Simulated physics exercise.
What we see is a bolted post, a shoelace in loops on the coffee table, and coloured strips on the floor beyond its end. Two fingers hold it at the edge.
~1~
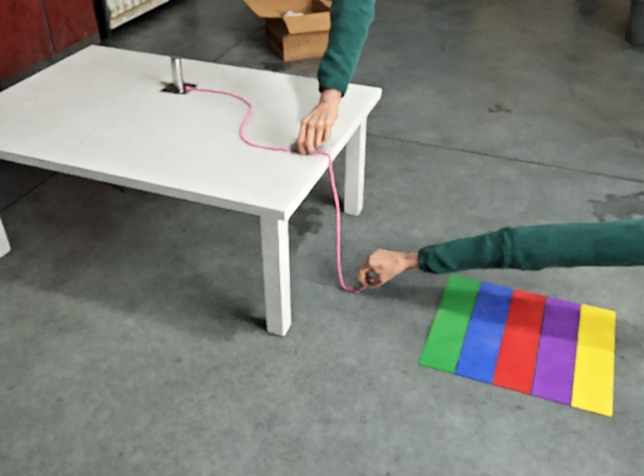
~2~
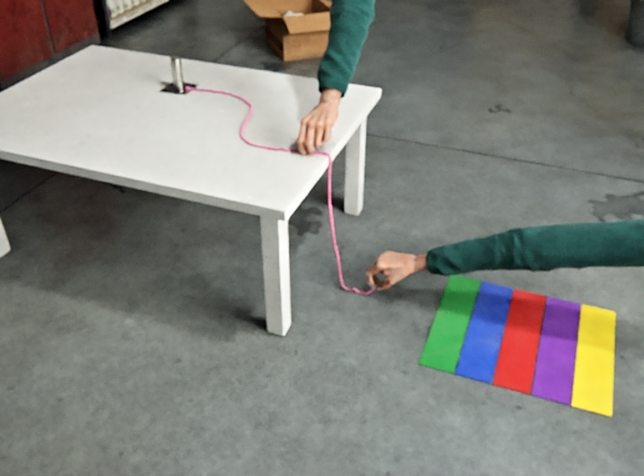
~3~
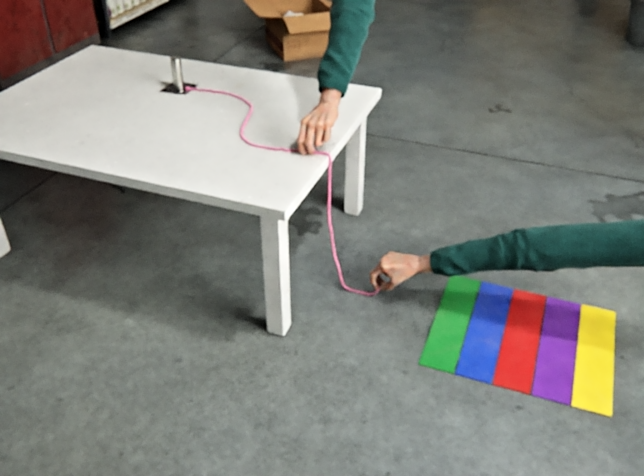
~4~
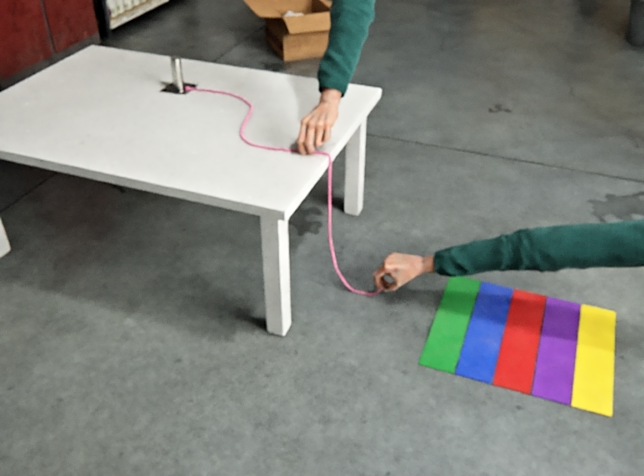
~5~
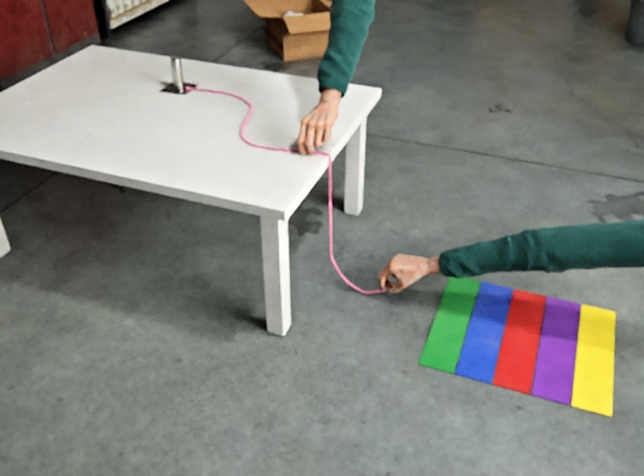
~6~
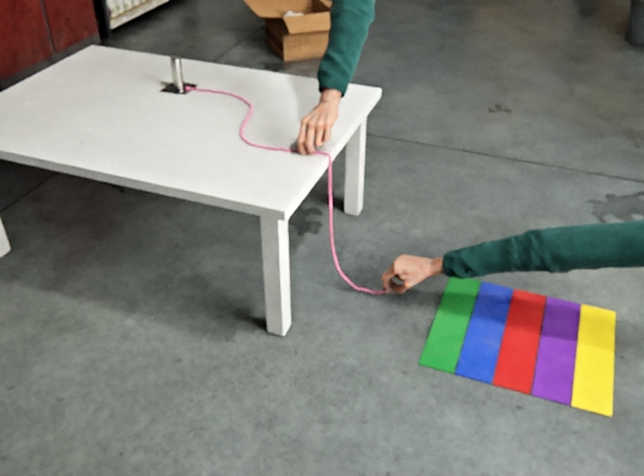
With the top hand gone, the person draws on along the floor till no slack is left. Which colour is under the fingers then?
It halts on the red strip.
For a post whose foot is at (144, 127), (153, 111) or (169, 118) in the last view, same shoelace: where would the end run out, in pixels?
The places are (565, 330), (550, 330) and (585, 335).
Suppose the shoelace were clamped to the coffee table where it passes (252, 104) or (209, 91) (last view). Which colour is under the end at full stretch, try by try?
One after the other, red; red.
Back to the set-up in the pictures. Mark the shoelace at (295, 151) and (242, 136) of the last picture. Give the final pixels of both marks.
About (354, 161), and the other about (300, 132).
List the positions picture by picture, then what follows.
In the first frame, end (368, 284); green (442, 350); blue (478, 360); red (515, 370); purple (553, 380); yellow (593, 390).
In the second frame, end (376, 286); shoelace through (213, 92) (252, 109) (247, 141) (314, 153) (330, 208) (340, 270).
In the third frame, end (380, 287).
In the fourth frame, end (383, 288); shoelace through (213, 92) (252, 109) (247, 141) (314, 153) (330, 208) (337, 270).
In the fifth frame, end (388, 289).
In the sixth frame, end (391, 290); shoelace through (213, 92) (252, 109) (247, 141) (314, 153) (331, 208) (339, 270).
Early on, end near (476, 310); over blue.
Midway, end near (511, 319); over red.
At the end of the slack, end near (530, 323); over red. Over red.
